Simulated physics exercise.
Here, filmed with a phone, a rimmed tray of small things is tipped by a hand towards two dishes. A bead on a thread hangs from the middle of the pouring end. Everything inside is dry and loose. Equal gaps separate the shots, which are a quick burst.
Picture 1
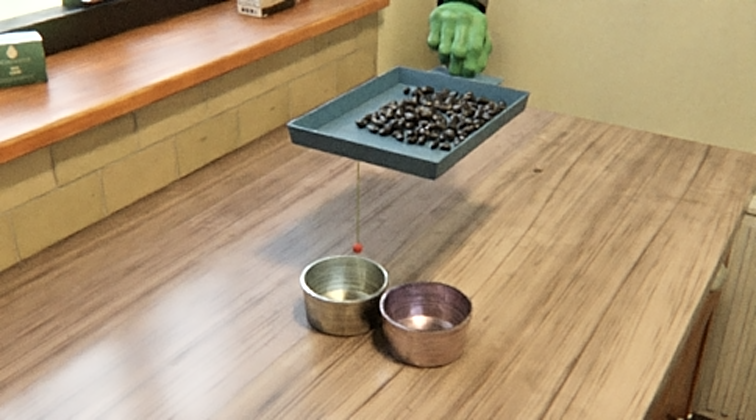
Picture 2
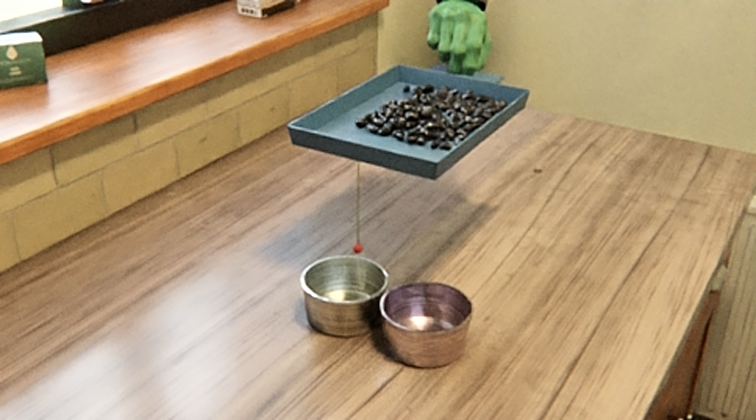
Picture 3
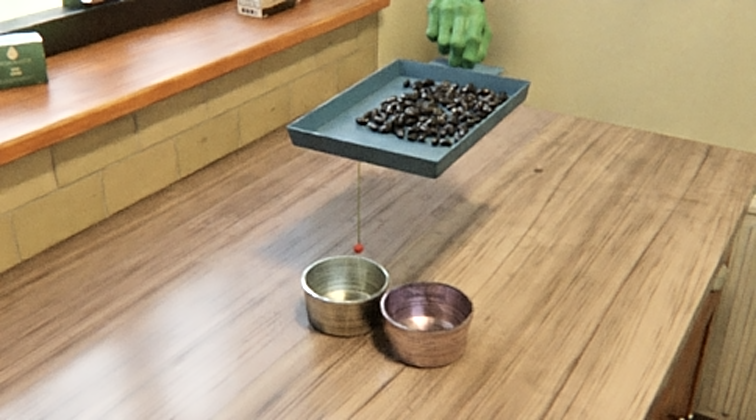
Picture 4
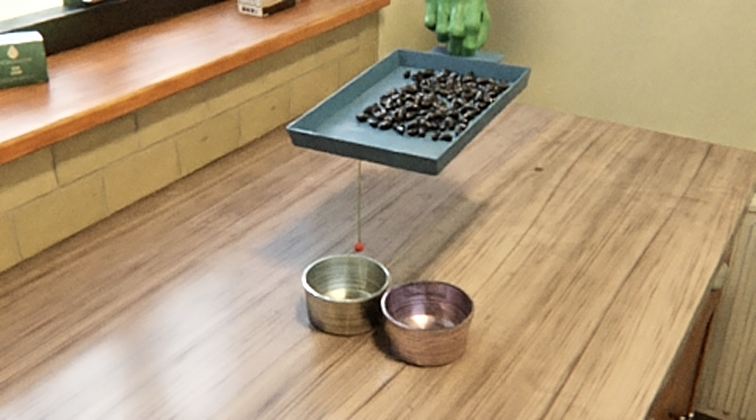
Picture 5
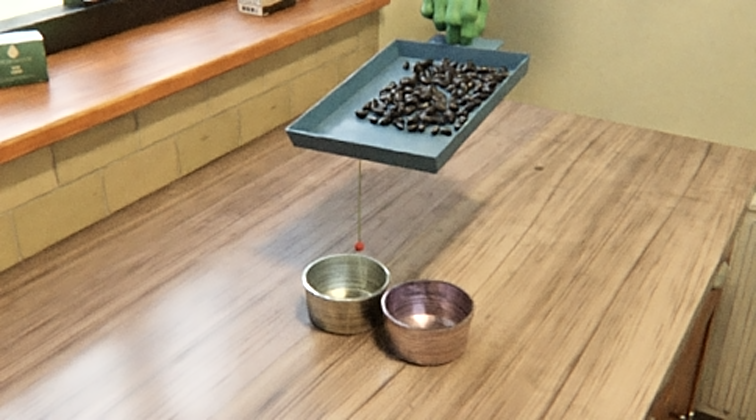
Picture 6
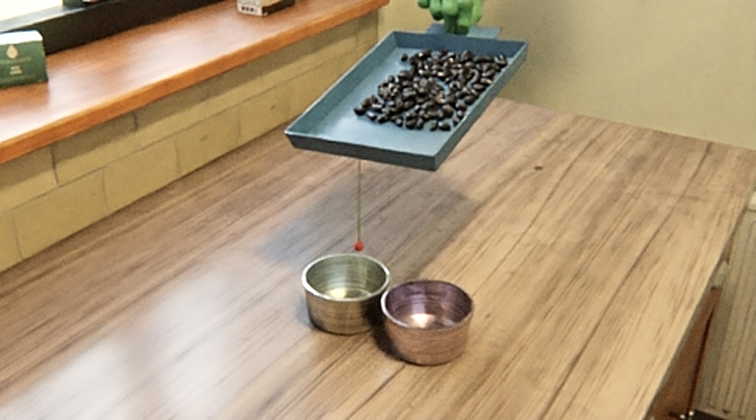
On a wood-grained tabletop beside a tan brick wall with an orange-brown ledge, the view looks down from a fixed spot. A green hand holds a blue-grey rimmed tray of black beans above two small round dishes, brassy on the left and purplish-copper on the right, with a red bead hanging on a thread. The hand gradually raises the tray's far end, while the beans, bead and dishes barely shift.
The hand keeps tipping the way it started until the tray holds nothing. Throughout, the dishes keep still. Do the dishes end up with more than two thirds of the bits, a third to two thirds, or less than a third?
They end up with less than a third.
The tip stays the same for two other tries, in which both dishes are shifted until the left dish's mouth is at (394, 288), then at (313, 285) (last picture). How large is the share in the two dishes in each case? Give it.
In turn 0 and 30 in a hundred.
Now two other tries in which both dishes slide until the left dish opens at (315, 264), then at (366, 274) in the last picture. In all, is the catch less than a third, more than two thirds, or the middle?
Between a third and two thirds; under a third.
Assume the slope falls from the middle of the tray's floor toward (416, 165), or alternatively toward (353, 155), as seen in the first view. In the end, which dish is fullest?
Going by the two tries in order: The right-placed dish, then the left-placed dish.
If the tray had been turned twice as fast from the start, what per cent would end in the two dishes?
Estimate: Some 10%.
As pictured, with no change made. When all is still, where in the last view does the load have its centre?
Once nothing moves, the middle sits near (281, 293).
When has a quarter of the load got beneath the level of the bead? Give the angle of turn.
About 100°.
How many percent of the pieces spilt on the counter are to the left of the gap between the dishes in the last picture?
Near 100 in a hundred.
Soon after the last picture, tray tipped steeply; nearly all on the tray; a stray few in the air.
A little later, tray tipped right over; most on the tray; a stray few in the left dish; a small part outside both; a stray few in the air.
Later still, tray tipped past a quarter turn; about a quarter in the left dish; most outside both.
At rest, tray tipped past a quarter turn; none in the right dish; about a quarter in the left dish; most outside both.
